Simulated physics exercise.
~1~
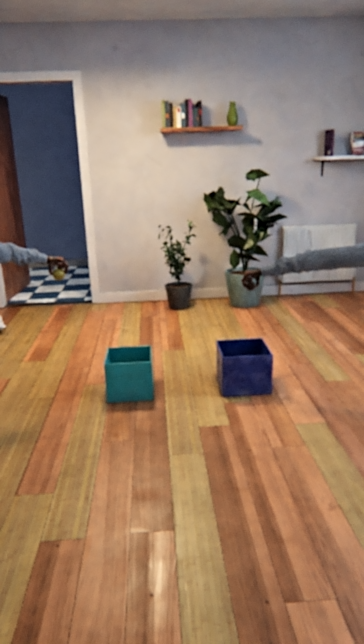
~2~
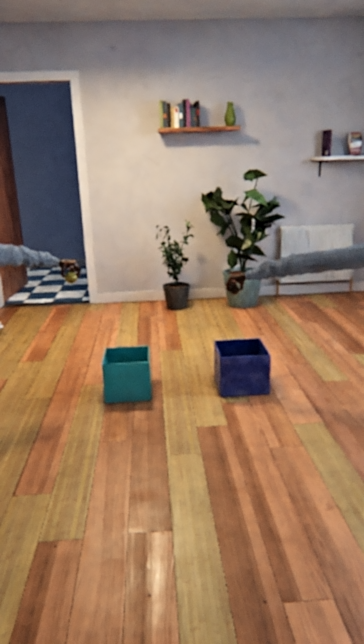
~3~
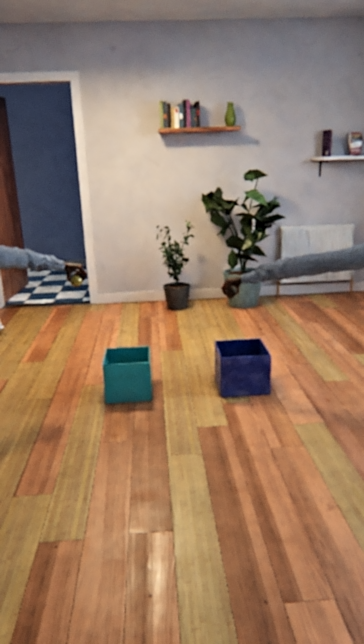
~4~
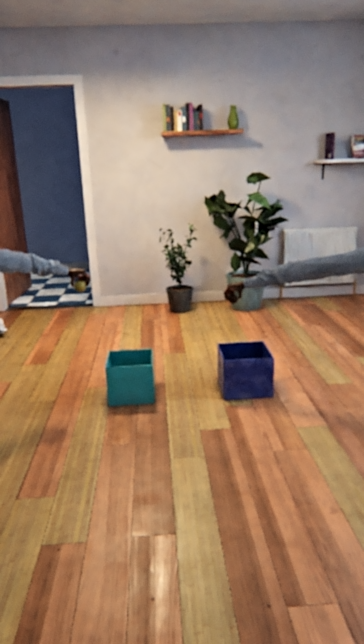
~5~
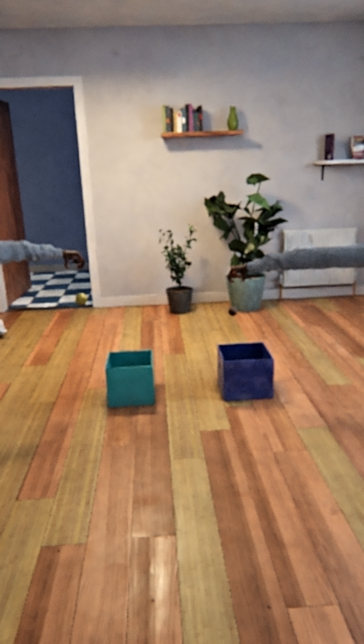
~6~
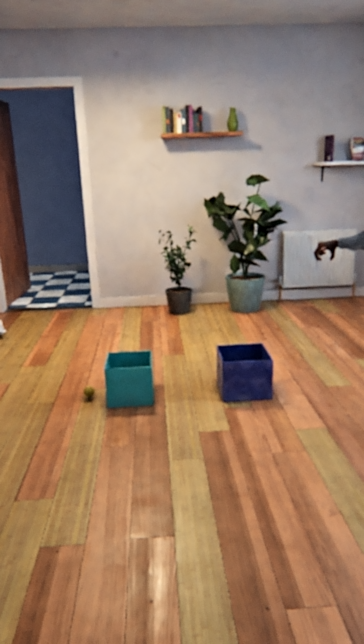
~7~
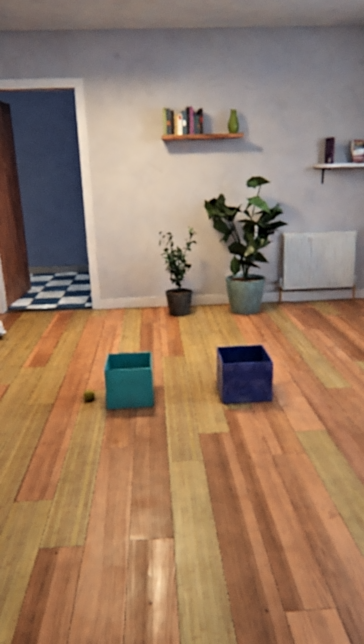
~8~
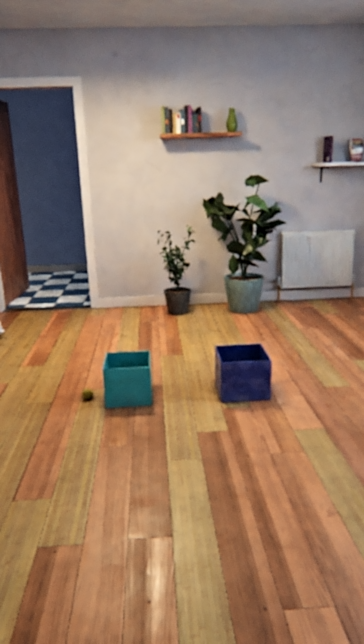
Two open boxes, teal on the left and dark blue on the right, sit on a striped wooden floor in a room seen from the front by a slightly swaying camera. Behind them are potted plants, a shelf of books, a white radiator and a doorway on the left. An arm reaches in from each side, the left holding a small yellowish apple and the right a dark ball. They edge inward slightly, then let go and draw back. The apple ends on the floor just left of the teal box, while the ball drops out of sight into the blue one.
